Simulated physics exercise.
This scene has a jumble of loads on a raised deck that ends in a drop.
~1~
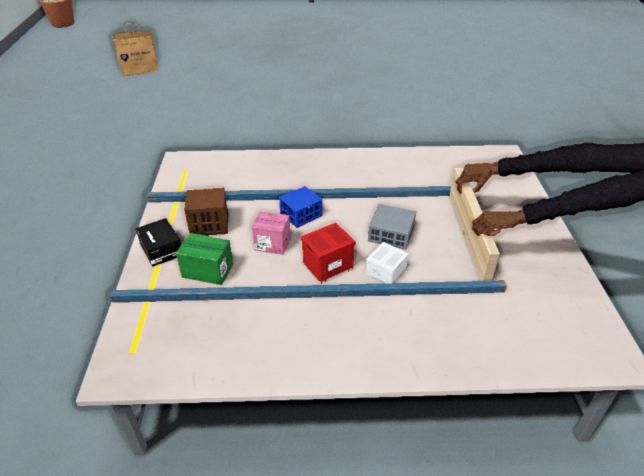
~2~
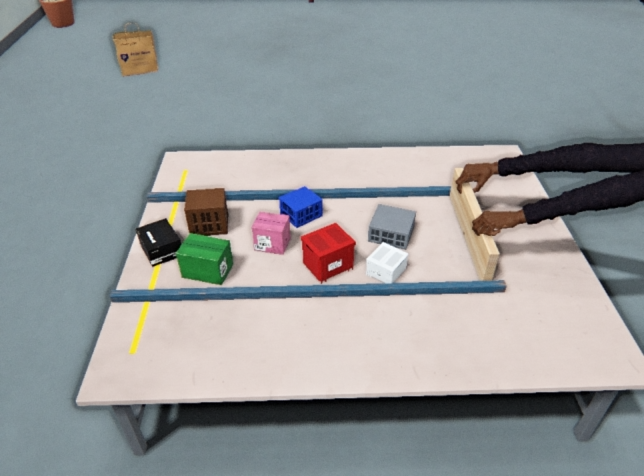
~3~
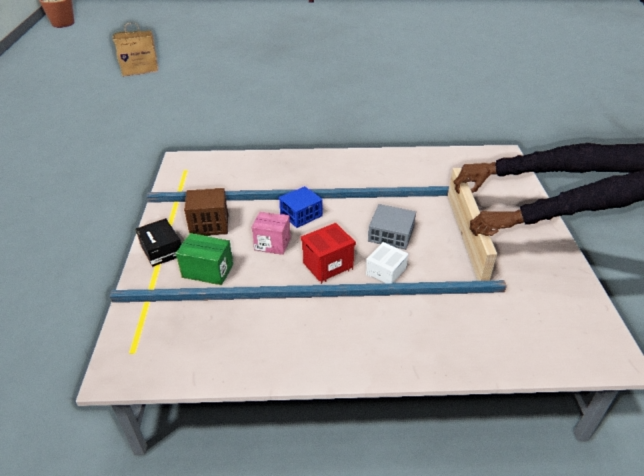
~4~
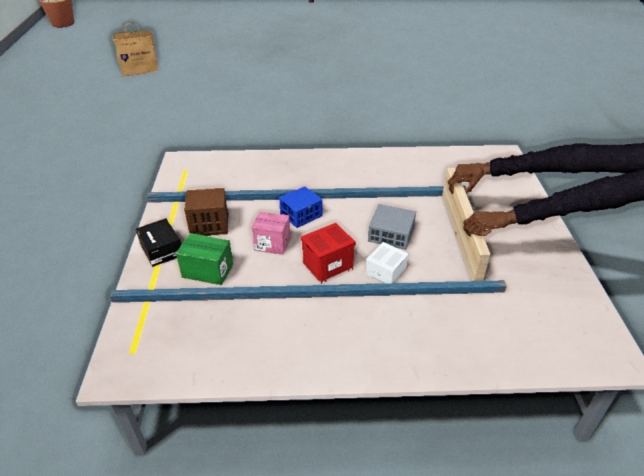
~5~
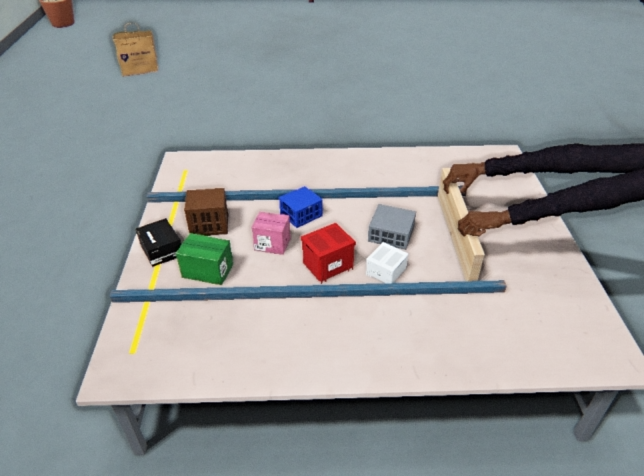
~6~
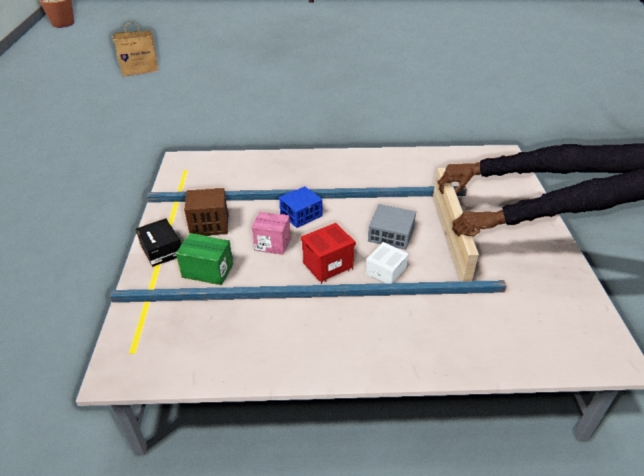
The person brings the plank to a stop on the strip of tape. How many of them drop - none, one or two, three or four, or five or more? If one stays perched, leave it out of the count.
So the tally of ones that come down is five plus, really.
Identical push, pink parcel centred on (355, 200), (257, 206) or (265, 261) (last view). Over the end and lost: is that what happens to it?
First it remains, next it tips off, and last it tips off.
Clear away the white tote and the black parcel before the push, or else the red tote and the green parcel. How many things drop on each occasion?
3 in the first case and 3 in the second.
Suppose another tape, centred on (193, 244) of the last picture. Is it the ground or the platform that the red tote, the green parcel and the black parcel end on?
Well, the red tote hangs in there, the green parcel leaves the top, and the black parcel leaves the top.
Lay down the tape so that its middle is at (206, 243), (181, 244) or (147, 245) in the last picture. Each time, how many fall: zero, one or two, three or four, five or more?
1 or 2; 3 or 4; more than four.
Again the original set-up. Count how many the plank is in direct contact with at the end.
The figure is 3.
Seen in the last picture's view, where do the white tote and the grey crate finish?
White tote at about (136, 277), grey crate at about (143, 235).
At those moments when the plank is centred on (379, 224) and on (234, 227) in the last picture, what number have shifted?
Counts: 3 / 8.
Soon after, none off yet; black parcel at rest near (160, 242); brown crate at rest near (207, 212); green parcel at rest near (206, 259).
At rest, the number that fall off is five or more; fallen, red tote, pink parcel, green parcel, brown crate and black parcel.
